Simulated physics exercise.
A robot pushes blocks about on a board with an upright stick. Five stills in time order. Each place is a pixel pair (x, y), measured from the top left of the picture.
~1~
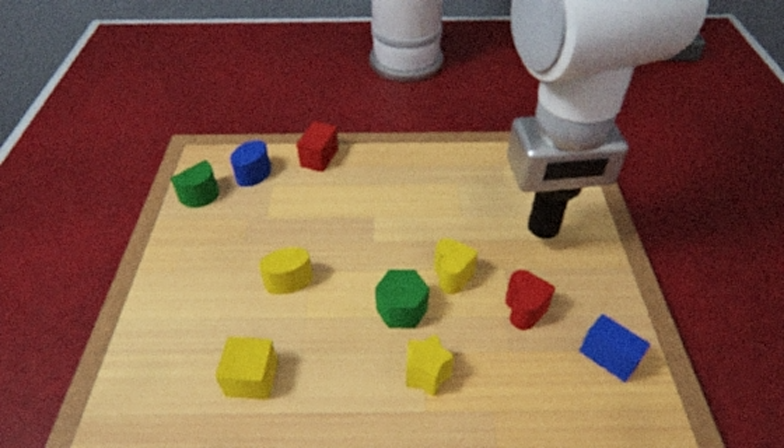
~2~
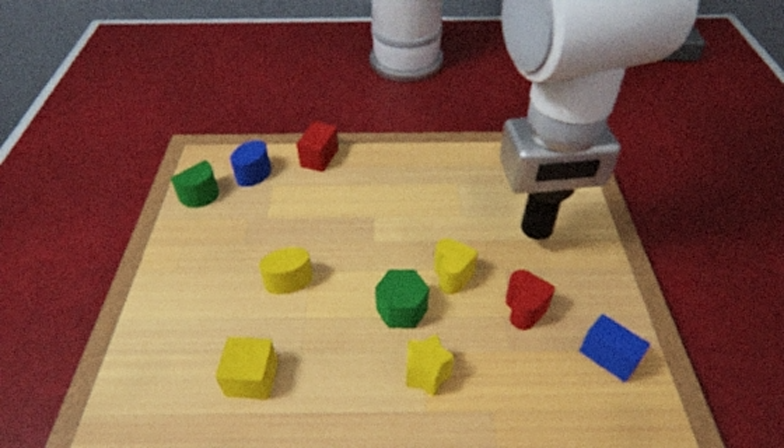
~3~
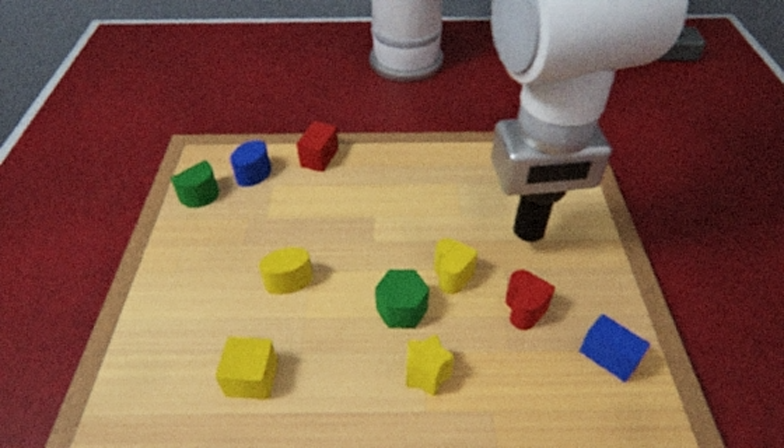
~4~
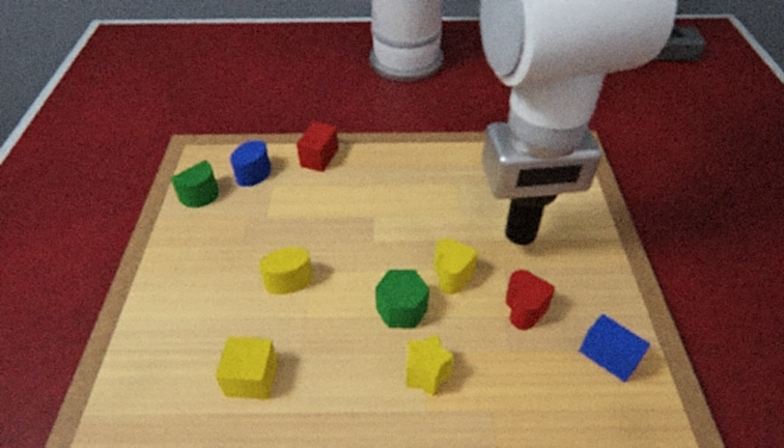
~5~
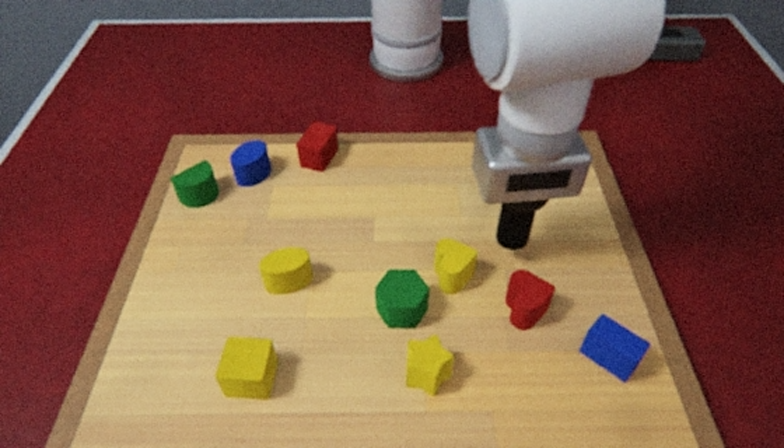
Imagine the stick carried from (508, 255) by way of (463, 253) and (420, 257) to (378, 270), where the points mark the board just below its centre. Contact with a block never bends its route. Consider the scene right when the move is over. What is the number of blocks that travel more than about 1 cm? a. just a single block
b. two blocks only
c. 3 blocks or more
My pick is a.
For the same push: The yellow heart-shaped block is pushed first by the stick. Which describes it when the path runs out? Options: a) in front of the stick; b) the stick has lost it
Option b.
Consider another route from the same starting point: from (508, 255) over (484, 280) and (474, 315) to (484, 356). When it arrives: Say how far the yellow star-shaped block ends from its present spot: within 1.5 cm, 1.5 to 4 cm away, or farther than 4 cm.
That one ends up within 1.5 cm of where it is now.
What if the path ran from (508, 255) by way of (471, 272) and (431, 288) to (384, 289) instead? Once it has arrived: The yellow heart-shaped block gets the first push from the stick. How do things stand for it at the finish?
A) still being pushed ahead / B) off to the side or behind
Option A.
On the path given first. One third of the way, stick (465, 236); nothing pushed yet.
Two thirds of the way, stick (420, 241); yellow heart-shaped block (442, 258), turned 45° anticlockwise.
At the end, stick (377, 254); green six-sided block not moved; yellow heart-shaped block (442, 258), turned 45° anticlockwise.
